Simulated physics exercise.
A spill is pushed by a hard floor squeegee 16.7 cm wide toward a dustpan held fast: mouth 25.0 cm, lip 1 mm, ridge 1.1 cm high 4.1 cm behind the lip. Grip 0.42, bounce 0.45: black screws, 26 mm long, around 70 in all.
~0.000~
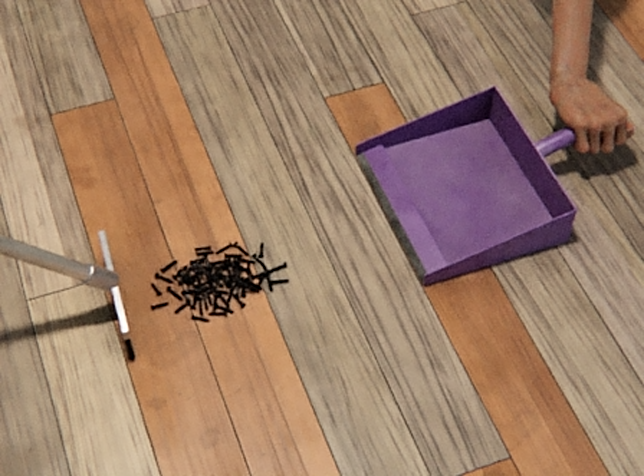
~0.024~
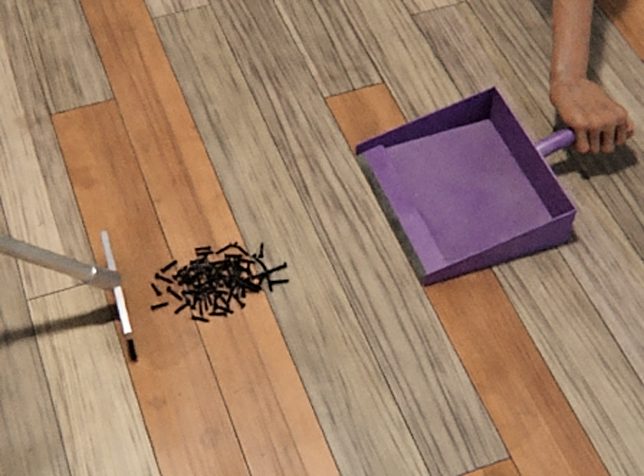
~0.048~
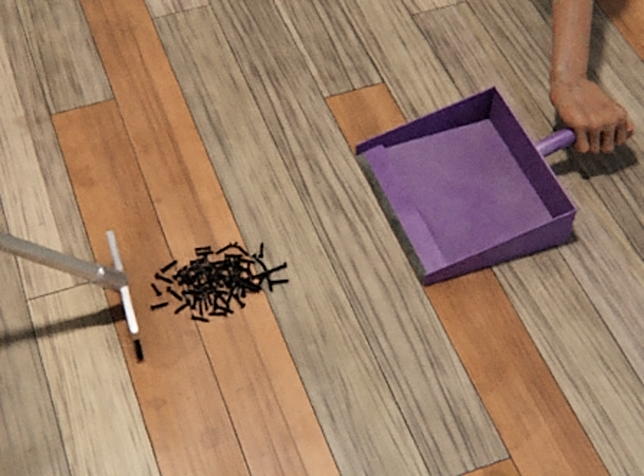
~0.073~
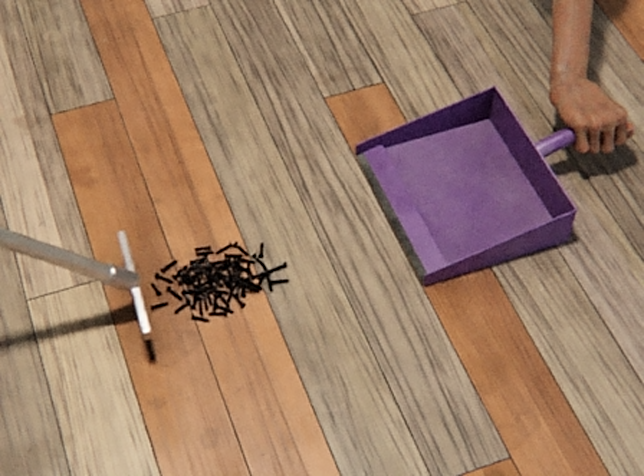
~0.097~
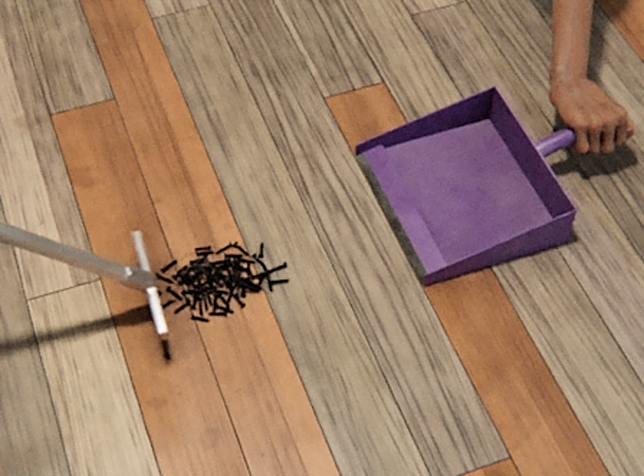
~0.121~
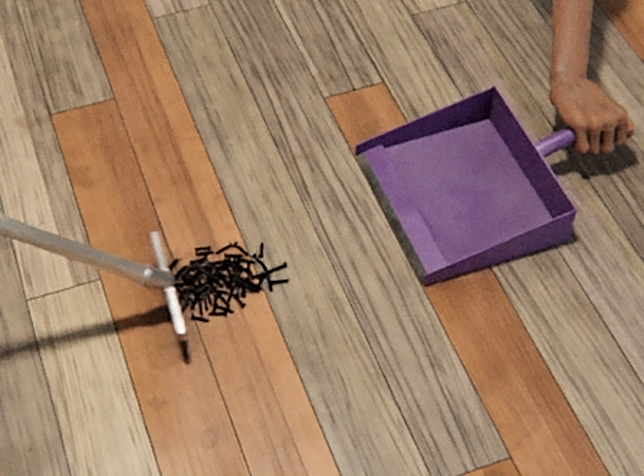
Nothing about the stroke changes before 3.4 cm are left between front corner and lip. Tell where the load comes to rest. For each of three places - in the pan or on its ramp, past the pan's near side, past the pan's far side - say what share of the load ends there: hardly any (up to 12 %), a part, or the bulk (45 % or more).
Pan: A part; near side: A part; far side: Hardly any.
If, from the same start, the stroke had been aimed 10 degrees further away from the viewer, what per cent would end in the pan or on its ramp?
It would be near 40 per cent.
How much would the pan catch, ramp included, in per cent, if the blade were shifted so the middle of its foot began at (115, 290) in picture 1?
Close to 40 in a hundred.
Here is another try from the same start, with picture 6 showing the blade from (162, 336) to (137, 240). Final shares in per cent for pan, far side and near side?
The pan gets 0, the far side 0 and the near side 25.
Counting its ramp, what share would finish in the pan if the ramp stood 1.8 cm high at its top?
I'd guess close to 20 per cent.
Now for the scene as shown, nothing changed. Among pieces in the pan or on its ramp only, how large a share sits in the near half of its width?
Around 100 in a hundred.
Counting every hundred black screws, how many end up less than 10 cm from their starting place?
Close to 10 per cent of it.
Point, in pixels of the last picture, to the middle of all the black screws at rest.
Look around (414, 261) in the last picture.
Then, at 0.28 s, middle of the blade 18 cm from the lip; 0 % over the lip, far side 0 %, near side 5 %.
After 0.39 s, middle of the blade 8 cm from the lip; 0 % over the lip, far side 0 %, near side 15 %.
After 0.64 s, middle of the blade 4 cm from the lip; 35 % over the lip, far side 0 %, near side 25 %.
By 1.4 s all is still; pan 30 %, near side 25 %, far side 0 %, in front of the lip or behind the blade 45 %.
